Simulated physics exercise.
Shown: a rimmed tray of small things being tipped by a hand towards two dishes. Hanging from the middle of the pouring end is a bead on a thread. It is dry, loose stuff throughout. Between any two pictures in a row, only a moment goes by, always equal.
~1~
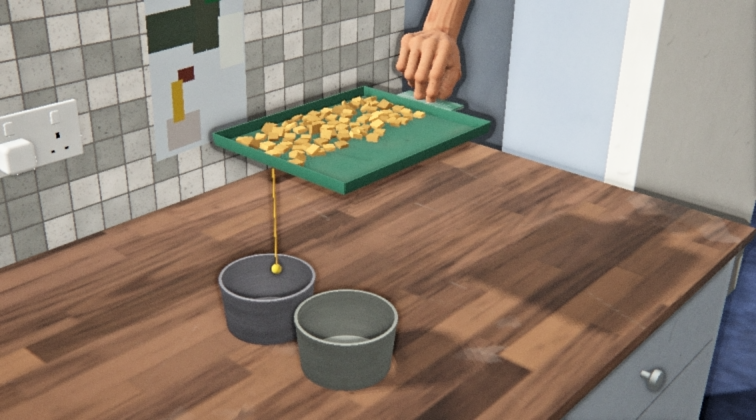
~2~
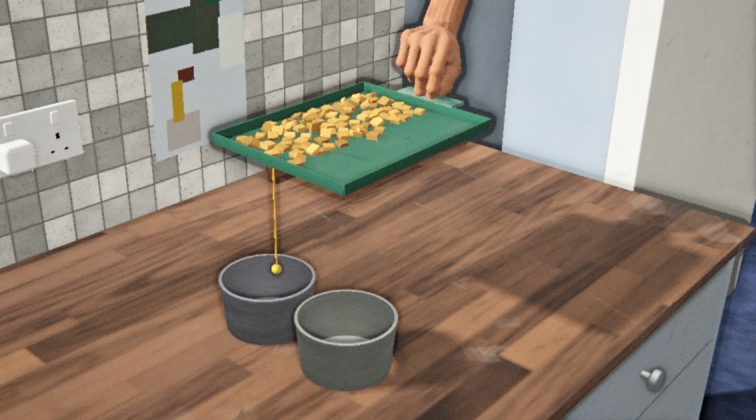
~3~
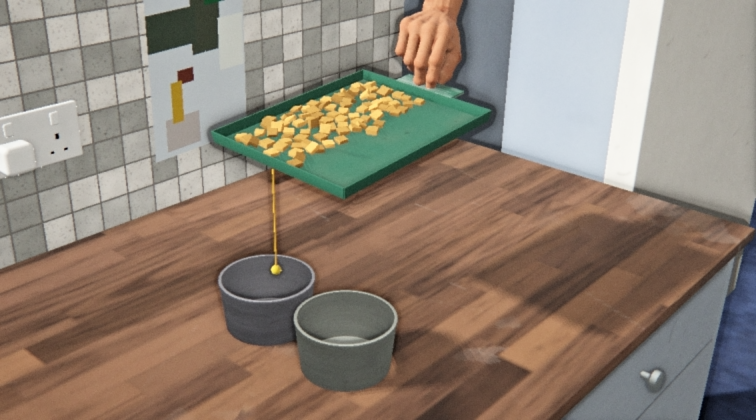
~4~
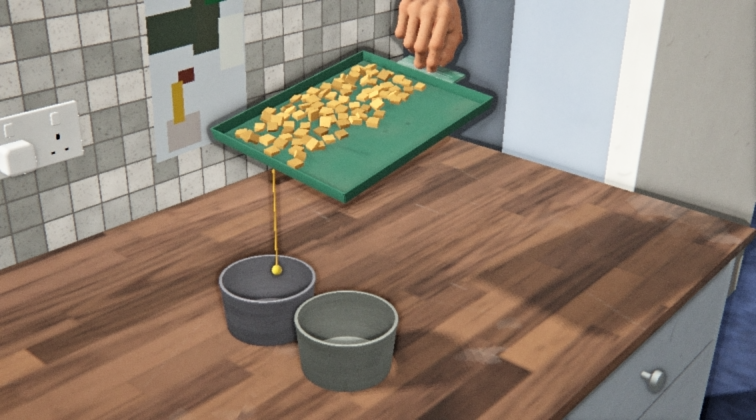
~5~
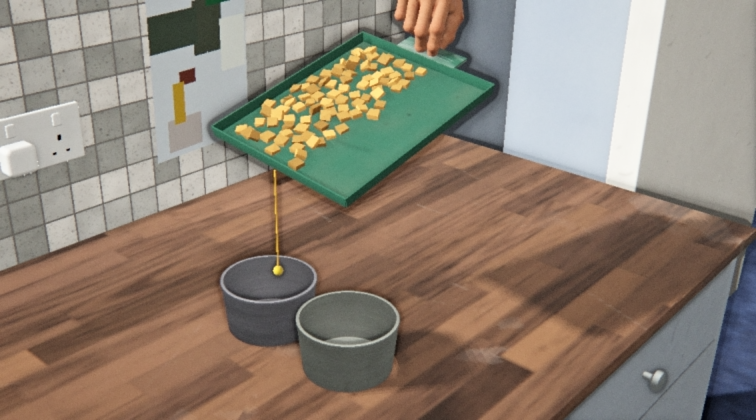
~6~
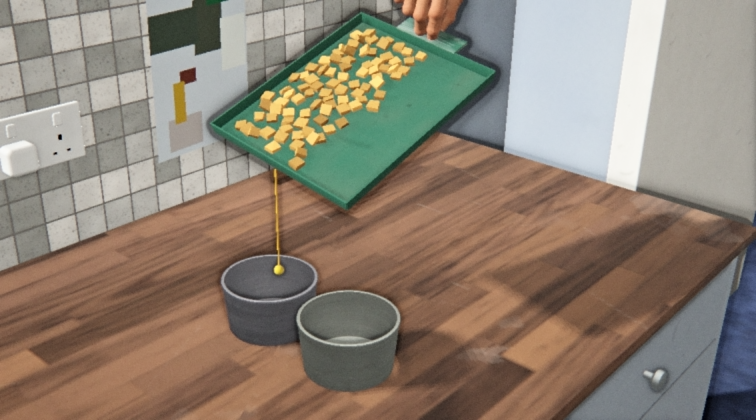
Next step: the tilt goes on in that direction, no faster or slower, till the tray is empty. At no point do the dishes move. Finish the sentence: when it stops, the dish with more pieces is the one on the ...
Right.
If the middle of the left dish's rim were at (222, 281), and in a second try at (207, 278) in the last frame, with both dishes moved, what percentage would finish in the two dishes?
It would be roughly 60 per cent for the first and roughly 30 per cent for the second.
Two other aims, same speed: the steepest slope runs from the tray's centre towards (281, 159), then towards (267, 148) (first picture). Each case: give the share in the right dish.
First case about 0 percent; second case about 0 percent.
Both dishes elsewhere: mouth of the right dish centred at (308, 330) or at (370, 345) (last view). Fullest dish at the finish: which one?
In turn: Right; the dish on the left.
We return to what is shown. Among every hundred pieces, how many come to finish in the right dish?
It comes to around 80 percent.
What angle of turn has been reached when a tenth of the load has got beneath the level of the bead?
Near 80 degrees.
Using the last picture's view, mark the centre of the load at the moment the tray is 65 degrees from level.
Centre estimate: (323, 155).
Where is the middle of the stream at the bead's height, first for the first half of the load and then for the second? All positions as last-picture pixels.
First part (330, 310), rest (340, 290).
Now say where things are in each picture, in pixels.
The first picture shows corners of the pouring end (215, 133) and (344, 182), level; middle of the load (327, 129), cereal squares; left dish (233, 313); right dish (311, 356); bead on its thread (277, 269).
The second picture shows corners of the pouring end (215, 133) and (344, 183), level; middle of the load (327, 127).
The third picture shows corners of the pouring end (214, 131) and (344, 187), tipped barely, lowest at the right corner; middle of the load (327, 121).
The fourth picture shows corners of the pouring end (214, 128) and (344, 192), tipped a little, lowest at the right corner; middle of the load (327, 112).
The fifth picture shows corners of the pouring end (214, 126) and (345, 197), tipped clearly, lowest at the right corner; middle of the load (327, 103).
The sixth picture shows corners of the pouring end (213, 123) and (346, 201), tipped clearly, lowest at the right corner; middle of the load (326, 94); left dish (235, 314); right dish (314, 357).
Just after the last frame, tray tipped steeply; almost all on the tray; about a tenth in the air.
A moment on, tray tipped past a quarter turn; roughly a quarter on the tray; roughly half in the right dish; about a tenth outside both; roughly a quarter in the air.
Further on, tray tipped past a quarter turn; the larger part in the right dish; roughly a quarter outside both.
When it is over, tray tipped past a quarter turn; the larger part in the right dish; not one in the left dish; roughly a quarter outside both.
